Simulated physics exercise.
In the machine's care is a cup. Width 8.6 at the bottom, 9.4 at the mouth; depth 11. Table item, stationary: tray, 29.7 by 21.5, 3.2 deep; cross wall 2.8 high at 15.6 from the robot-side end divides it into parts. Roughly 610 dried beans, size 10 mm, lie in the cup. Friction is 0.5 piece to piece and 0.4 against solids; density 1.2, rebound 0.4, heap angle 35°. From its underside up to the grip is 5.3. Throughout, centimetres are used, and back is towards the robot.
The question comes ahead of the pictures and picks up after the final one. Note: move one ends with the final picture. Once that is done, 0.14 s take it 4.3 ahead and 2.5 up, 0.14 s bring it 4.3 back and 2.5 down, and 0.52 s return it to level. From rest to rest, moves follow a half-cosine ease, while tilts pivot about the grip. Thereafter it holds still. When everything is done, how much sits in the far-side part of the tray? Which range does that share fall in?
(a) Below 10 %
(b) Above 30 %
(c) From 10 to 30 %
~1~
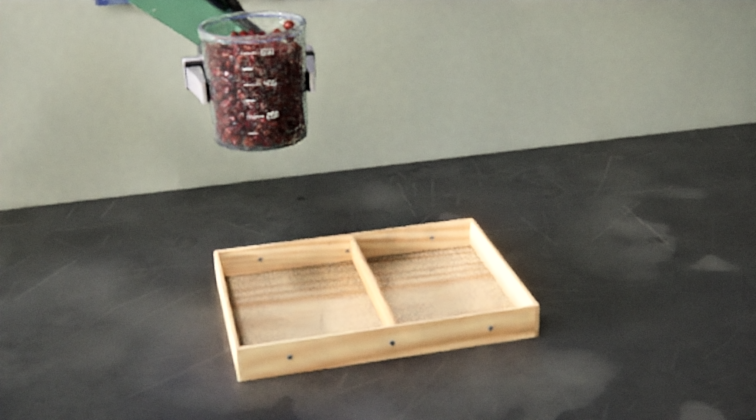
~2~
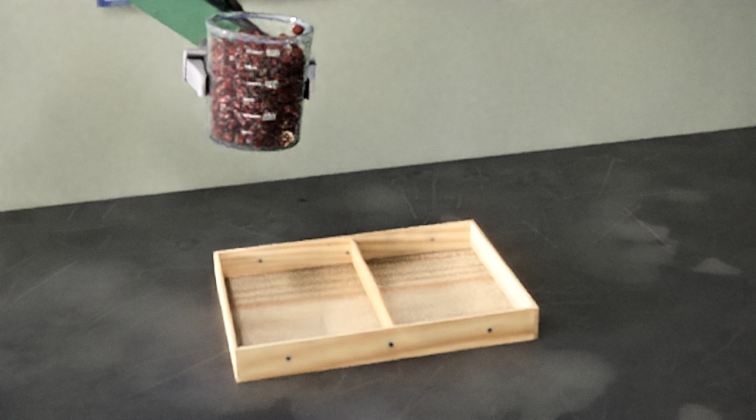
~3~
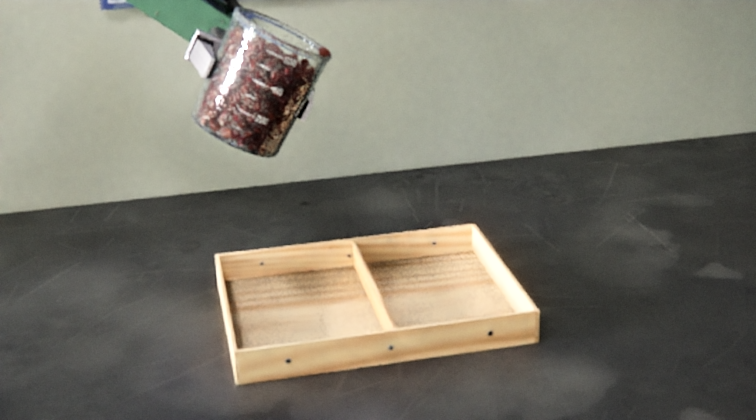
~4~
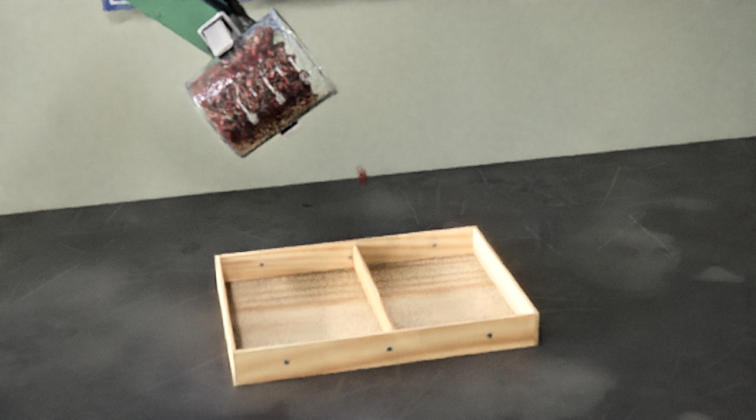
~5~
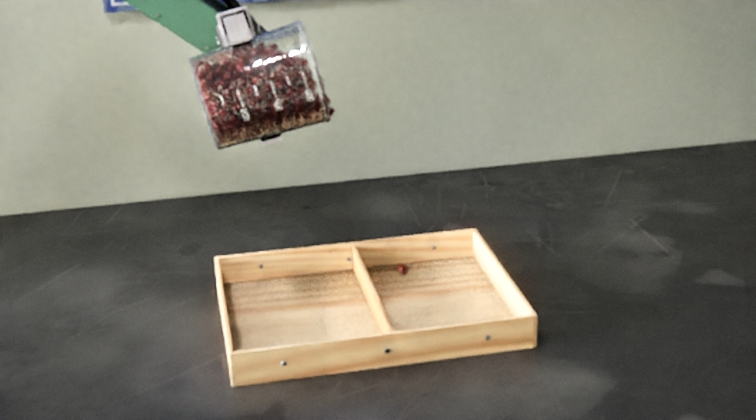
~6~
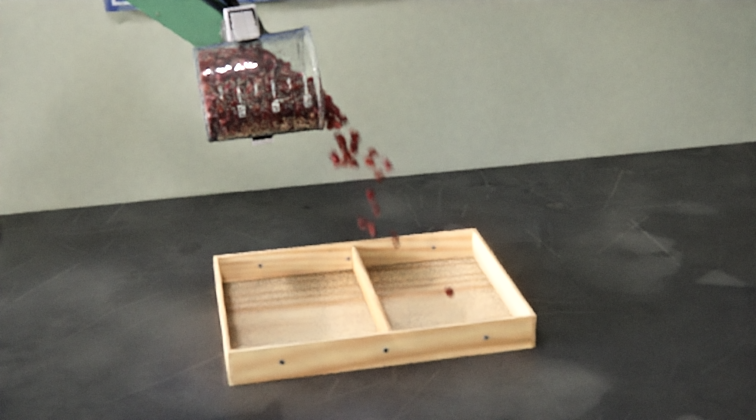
b, above 30 %.
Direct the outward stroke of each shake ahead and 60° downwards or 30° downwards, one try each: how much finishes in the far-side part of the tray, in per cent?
20 and 30 %.
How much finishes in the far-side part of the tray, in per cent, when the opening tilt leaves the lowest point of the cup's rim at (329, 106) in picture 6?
Somewhere around 30 %.
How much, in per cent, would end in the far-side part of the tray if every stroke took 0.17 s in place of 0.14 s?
Roughly 35 percent would.
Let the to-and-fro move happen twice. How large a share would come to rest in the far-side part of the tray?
In that case it would be roughly 75 per cent.
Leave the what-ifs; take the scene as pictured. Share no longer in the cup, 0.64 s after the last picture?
Share gone by then: Near 65 %.
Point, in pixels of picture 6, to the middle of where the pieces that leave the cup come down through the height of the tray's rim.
Close to pixel (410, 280).
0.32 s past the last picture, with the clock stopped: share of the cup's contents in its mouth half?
Something like 75 percent sits in that half.
Then, 0.32 s later, tilted 85° forward, highest piece 27 above the table; 253 in the cup, 55 in the far-side part, 4 in the robot-side part, 301 in flight or on a rim.
Then, 0.64 s later, tilted 19° forward, highest piece 30 above the table; 356 in the far-side part, 209 in the cup, 41 in the robot-side part, 4 on the table or floor, 3 in flight or on a rim.
Then, 1.00 s later, level, highest piece 27 above the table; 359 in the far-side part, 209 in the cup, 41 in the robot-side part, 4 on the table or floor.
Then, 2.05 s later, level, highest piece 27 above the table; 359 in the far-side part, 209 in the cup, 41 in the robot-side part, 4 on the table or floor.
At rest, 359 in the far-side part, 209 in the cup, 41 in the robot-side part, 4 on the table or floor. That is 59 % in the far-side part of the tray.
